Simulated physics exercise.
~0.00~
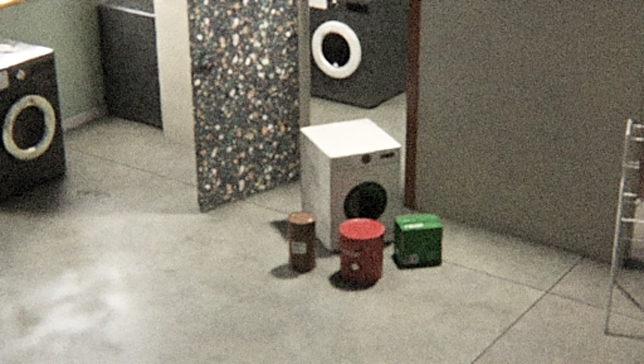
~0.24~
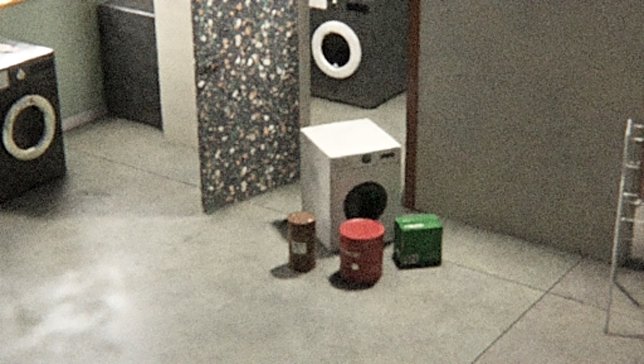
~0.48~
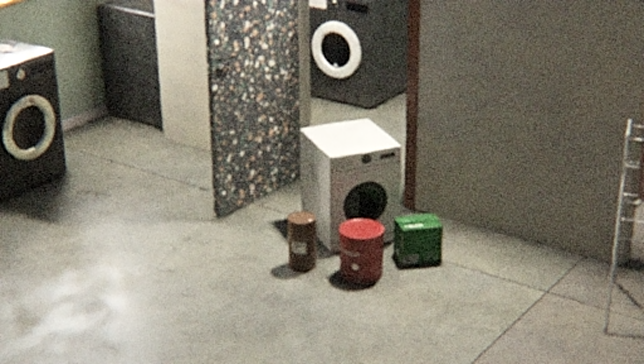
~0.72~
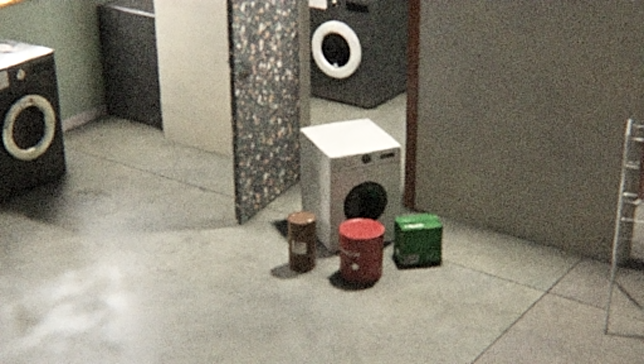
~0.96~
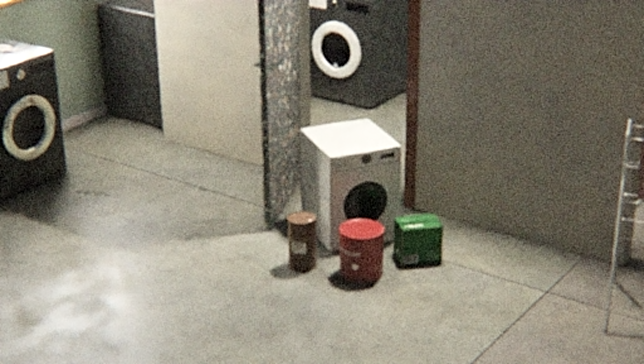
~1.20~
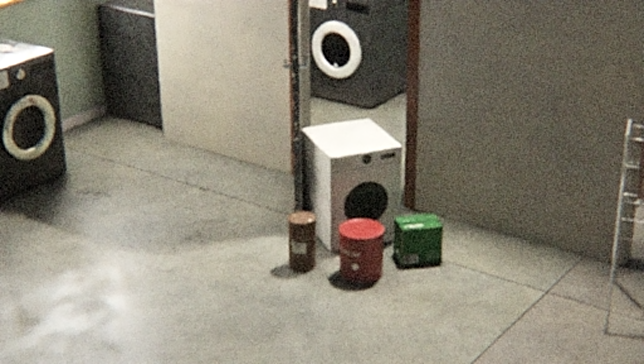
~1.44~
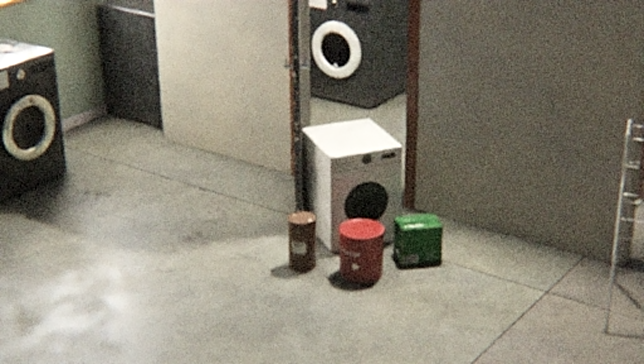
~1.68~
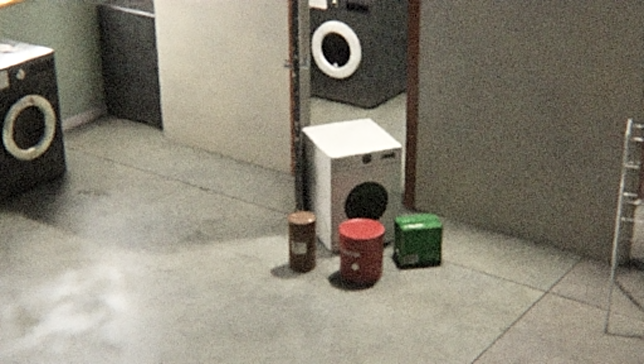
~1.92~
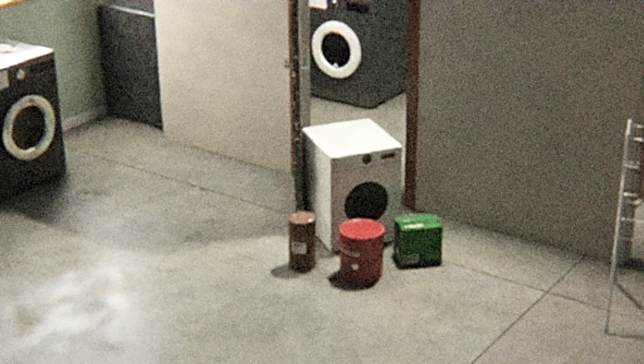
At the start, a speckled door stands wide open at a doorway in a grey-floored room, with a white front-loading appliance, a brown canister, a red pail and a green parcel grouped by the opening. With nobody in view, the door begins to swing, slowly at first, its free edge moving rightward toward the appliance. It keeps turning, and its speckled face narrows to a thin strip. The door then stops nearly edge-on, beside the white appliance. It stays there, still partly open, while all four objects remain in place.
